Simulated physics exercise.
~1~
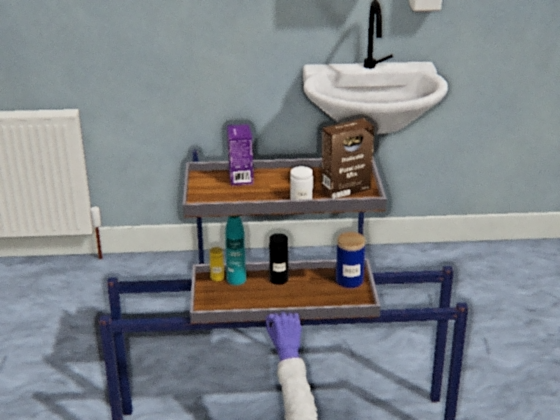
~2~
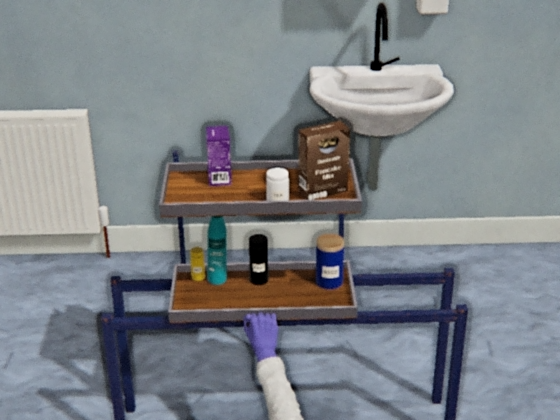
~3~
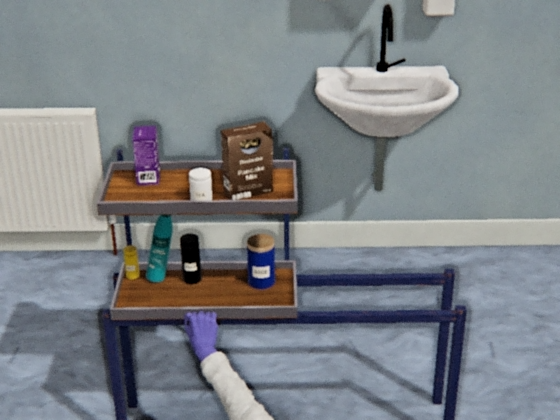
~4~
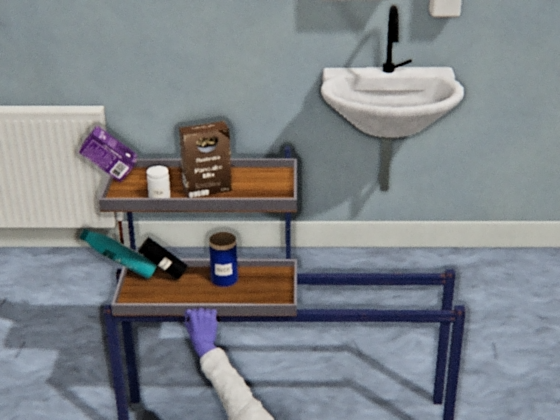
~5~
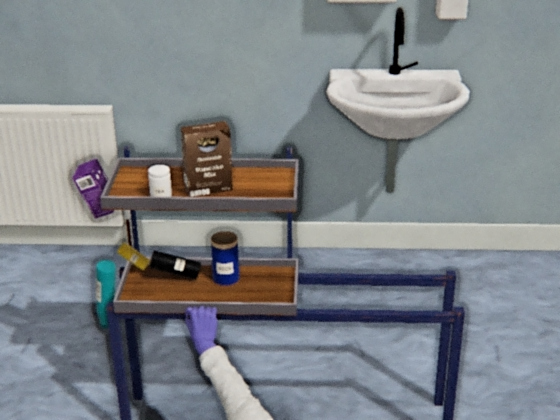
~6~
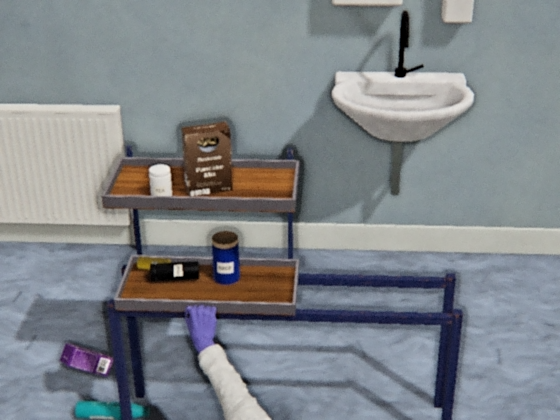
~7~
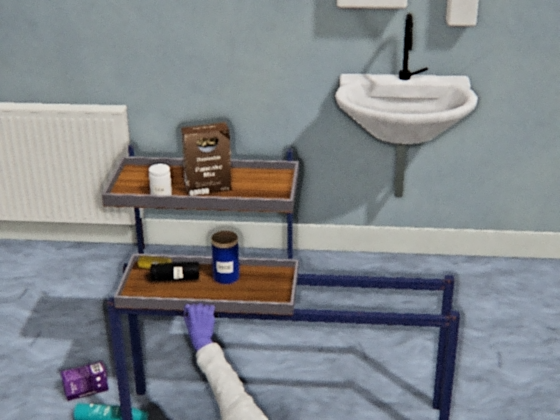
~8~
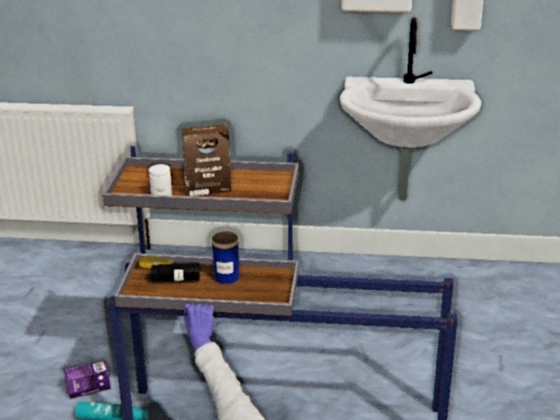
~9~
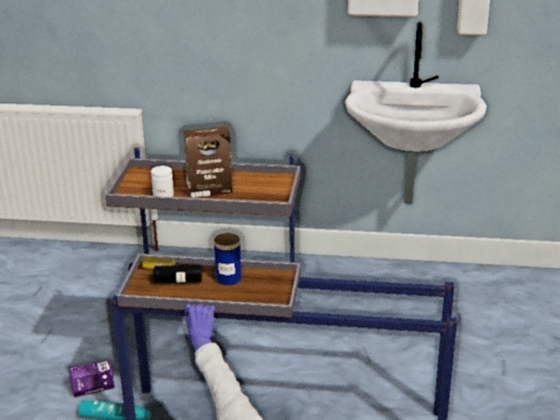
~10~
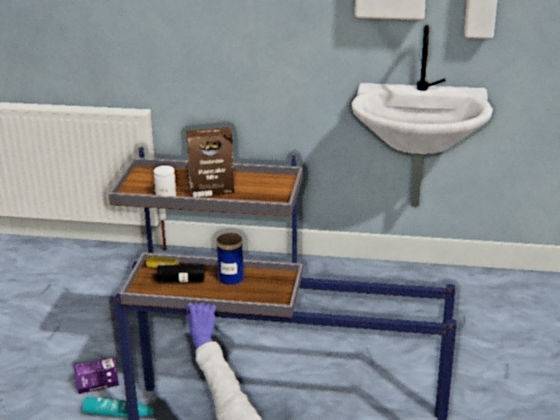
A two-level tray holding bottles, jars and packets slid left with a gloved hand at its front edge, then stopped abruptly; the purple carton and turquoise bottle tumbled off the left side onto the floor, while the black jar and yellow shaker ended up lying on the tray.
